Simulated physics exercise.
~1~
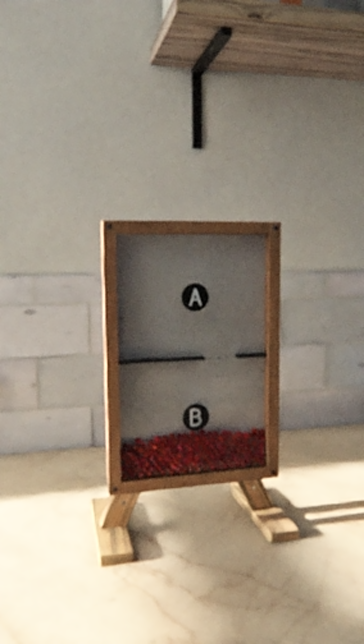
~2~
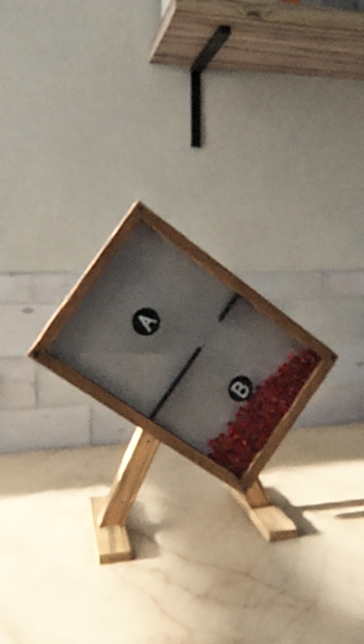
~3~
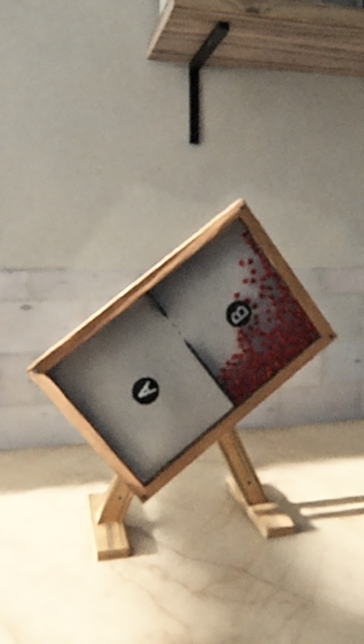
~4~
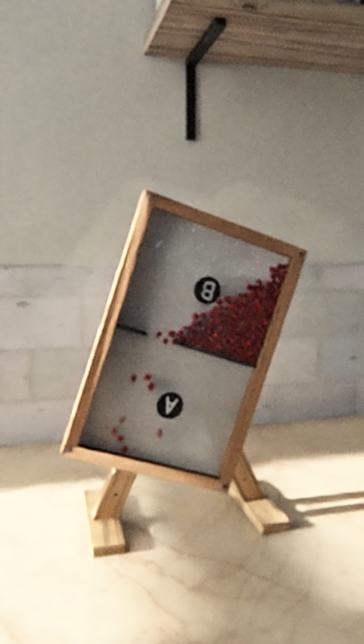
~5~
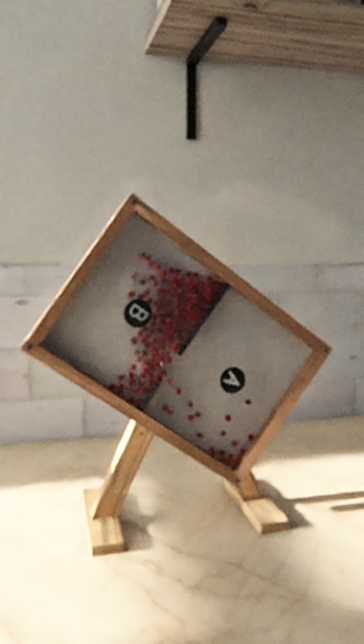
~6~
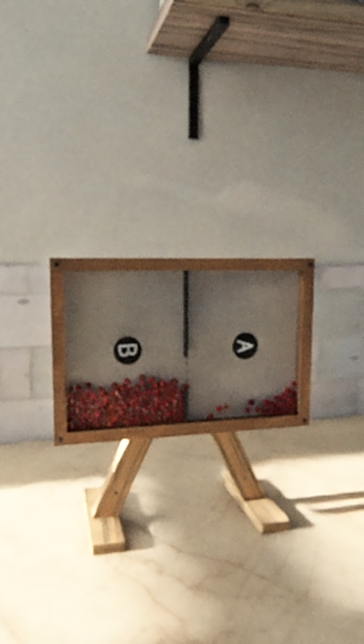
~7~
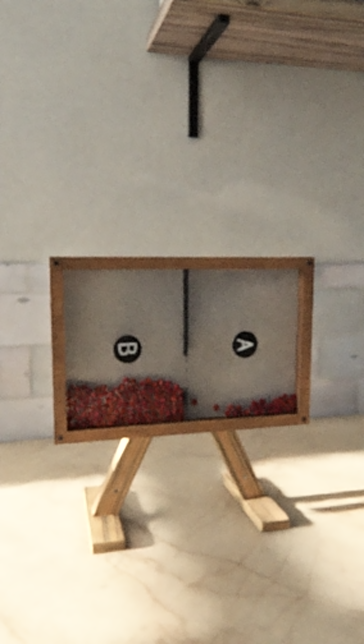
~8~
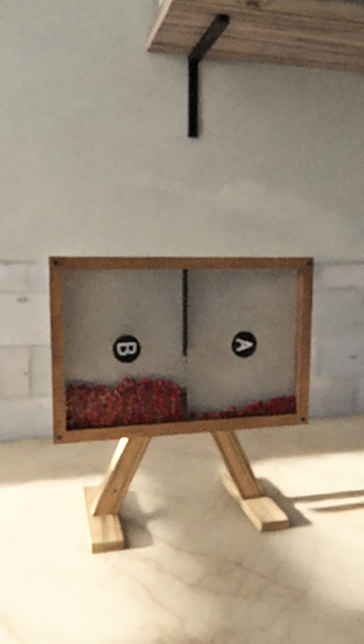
A wooden-framed case turns anticlockwise and stops sideways, most red beads staying in chamber B.
